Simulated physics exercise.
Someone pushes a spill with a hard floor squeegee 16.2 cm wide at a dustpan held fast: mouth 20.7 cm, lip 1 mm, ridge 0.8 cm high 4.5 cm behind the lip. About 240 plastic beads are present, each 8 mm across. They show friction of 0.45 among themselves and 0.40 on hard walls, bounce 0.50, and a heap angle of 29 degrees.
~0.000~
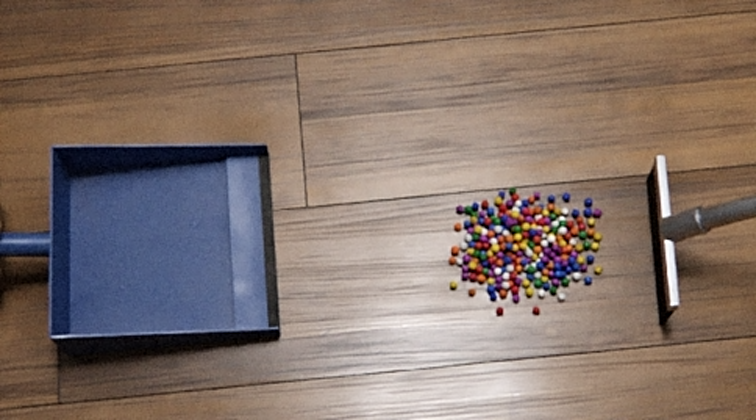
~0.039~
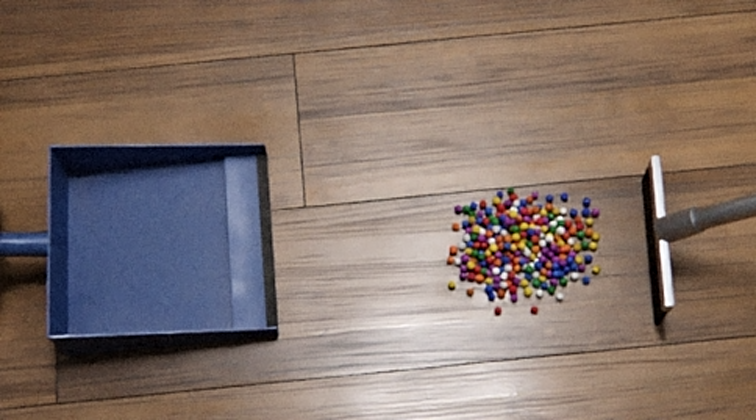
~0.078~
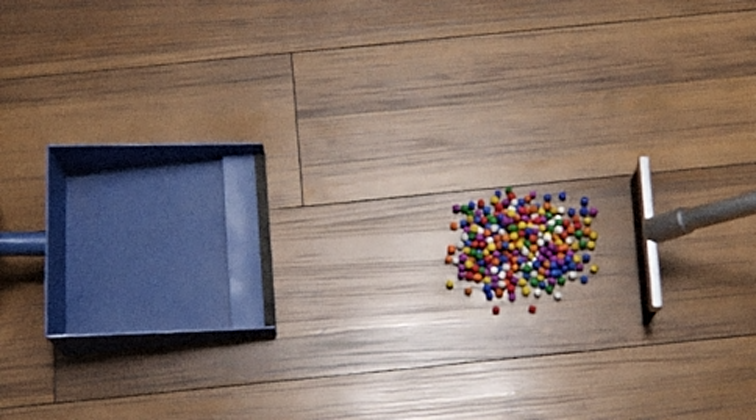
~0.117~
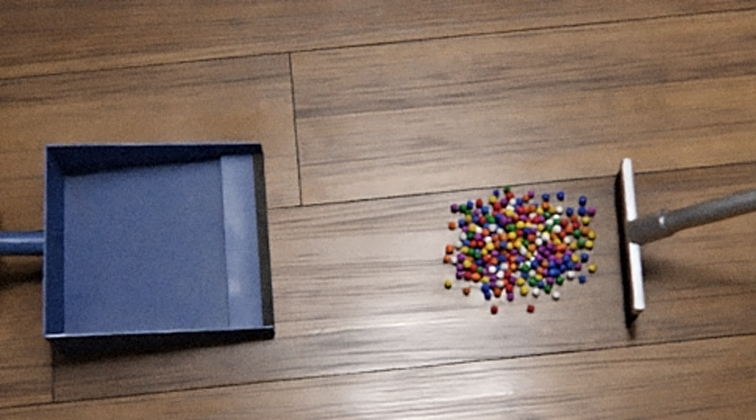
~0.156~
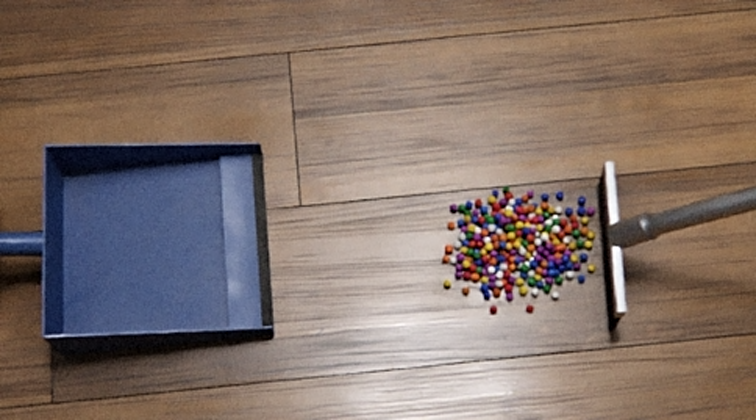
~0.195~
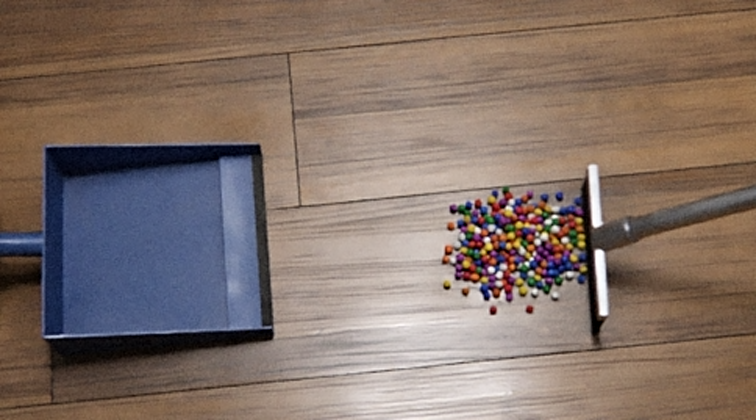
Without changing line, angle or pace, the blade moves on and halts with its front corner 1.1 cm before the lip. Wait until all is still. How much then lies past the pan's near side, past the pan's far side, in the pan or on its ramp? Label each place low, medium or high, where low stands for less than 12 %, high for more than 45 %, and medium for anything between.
Past the pan's near side: Medium. Past the pan's far side: Low. In the pan or on its ramp: Medium.
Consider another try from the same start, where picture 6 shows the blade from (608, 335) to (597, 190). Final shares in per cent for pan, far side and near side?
The pan gets 0, the far side 0 and the near side 25.
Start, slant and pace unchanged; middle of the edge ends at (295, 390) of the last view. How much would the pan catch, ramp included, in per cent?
That would come to near 0 percent.
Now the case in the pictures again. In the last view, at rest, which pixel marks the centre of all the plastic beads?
After settling, the middle sits near (275, 259).
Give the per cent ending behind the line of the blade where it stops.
Some 40 percent of it.
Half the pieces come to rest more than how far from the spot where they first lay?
Median: Approx. 26 cm.
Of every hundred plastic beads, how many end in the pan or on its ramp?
That works out at about 25 percent.
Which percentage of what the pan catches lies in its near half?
Something like 90 in a hundred.
After 0.54 s, middle of the blade 18 cm from the lip; 0 % over the lip, far side 0 %, near side 10 %.
After 0.77 s, middle of the blade 8 cm from the lip; 0 % over the lip, far side 0 %, near side 15 %.
After 1.12 s, middle of the blade 2 cm from the lip; 25 % over the lip, far side 0 %, near side 20 %.
In the end, at 1.7 s, near side 20 %, far side 0 %, pan 25 %, in front of the lip or behind the blade 55 %.
